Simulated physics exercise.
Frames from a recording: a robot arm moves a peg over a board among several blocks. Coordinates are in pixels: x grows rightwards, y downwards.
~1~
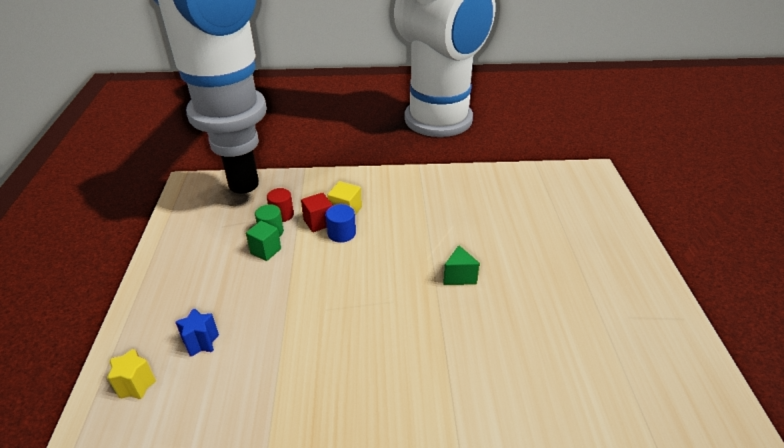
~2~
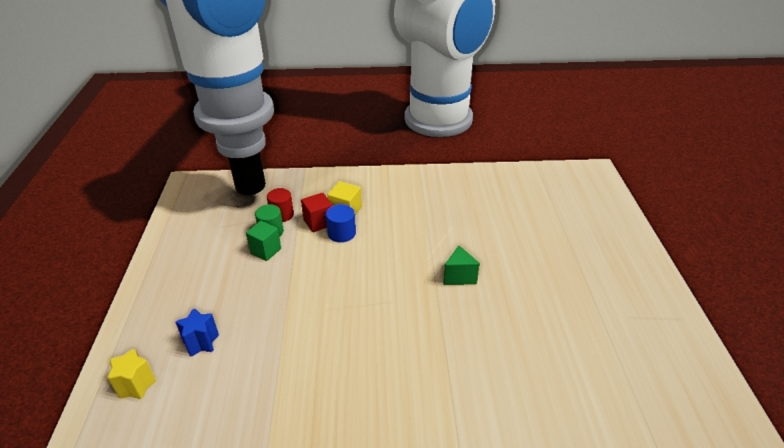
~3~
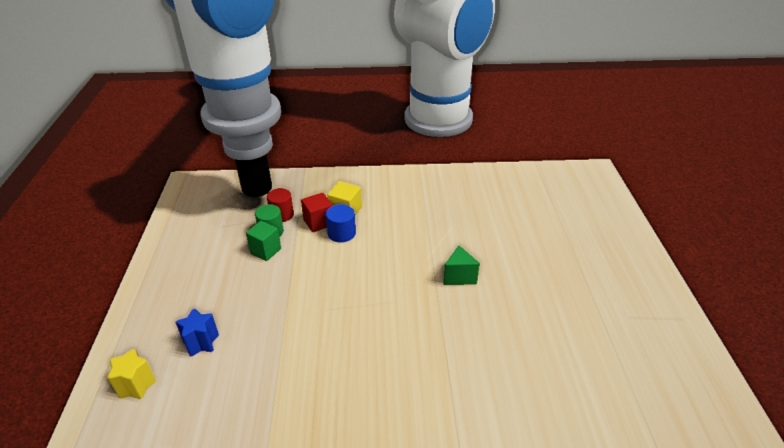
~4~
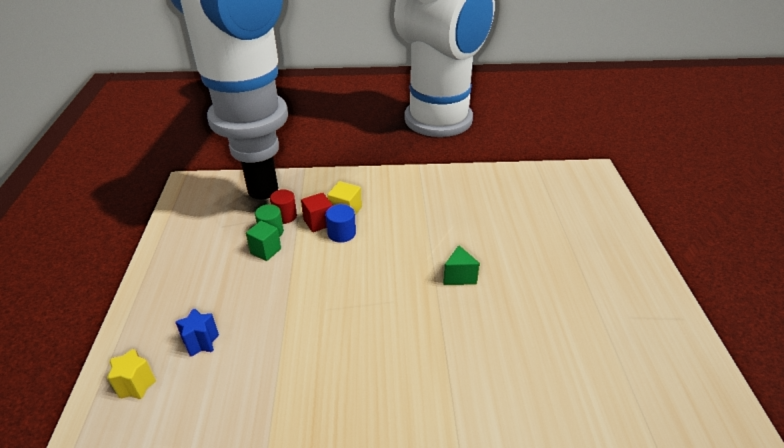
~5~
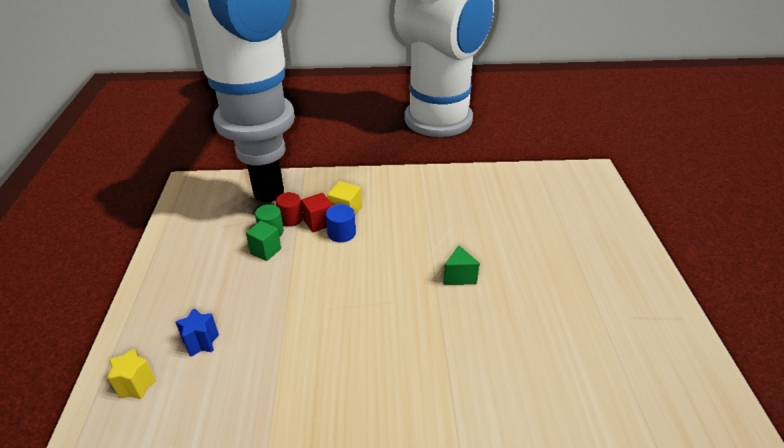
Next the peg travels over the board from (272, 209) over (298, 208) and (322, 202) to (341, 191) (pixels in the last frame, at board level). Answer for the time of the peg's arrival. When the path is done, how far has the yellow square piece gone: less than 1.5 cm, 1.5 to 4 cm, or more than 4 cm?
It will move less than 1.5 cm.
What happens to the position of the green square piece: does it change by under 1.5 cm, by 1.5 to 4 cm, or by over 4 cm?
It falls in the under 1.5 cm band.
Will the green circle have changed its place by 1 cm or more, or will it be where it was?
Right where it was.
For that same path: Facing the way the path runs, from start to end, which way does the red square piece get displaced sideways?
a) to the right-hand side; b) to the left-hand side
Correct choice: A.
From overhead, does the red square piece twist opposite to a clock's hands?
Yes, that is what happens.
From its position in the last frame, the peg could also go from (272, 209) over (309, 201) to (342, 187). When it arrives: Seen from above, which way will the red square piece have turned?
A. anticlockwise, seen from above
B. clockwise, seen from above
A.
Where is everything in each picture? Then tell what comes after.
Lower end of the peg (244, 186), tops of blocks, green square piece (262, 230), green circle (267, 211), red circle (279, 194), red square piece (316, 201), blue circle (340, 212), yellow square piece (344, 190), in the first frame.
Peg (251, 187), blocks as before, in the second frame.
Peg (257, 189), blocks as before, in the third frame.
Peg (263, 192), red circle (282, 196), in the fourth frame.
Peg (269, 194), green square piece (262, 230), green circle (267, 211), red circle (288, 199), red square piece (316, 201), blue circle (340, 212), yellow square piece (344, 190), in the fifth frame.
What follows on the original path. One third of the way, peg (297, 193); red circle (300, 204); red square piece (324, 207), turned 55° anticlockwise; blue circle (350, 214).
Two thirds of the way, peg (321, 186); red circle (300, 204); red square piece (324, 207), turned 55° anticlockwise; blue circle (350, 214).
At the end, peg (340, 176); green square piece not moved; green circle not moved; red circle (300, 204); red square piece (324, 207), turned 55° anticlockwise; blue circle (350, 214); yellow square piece (347, 189), turned 15° clockwise.
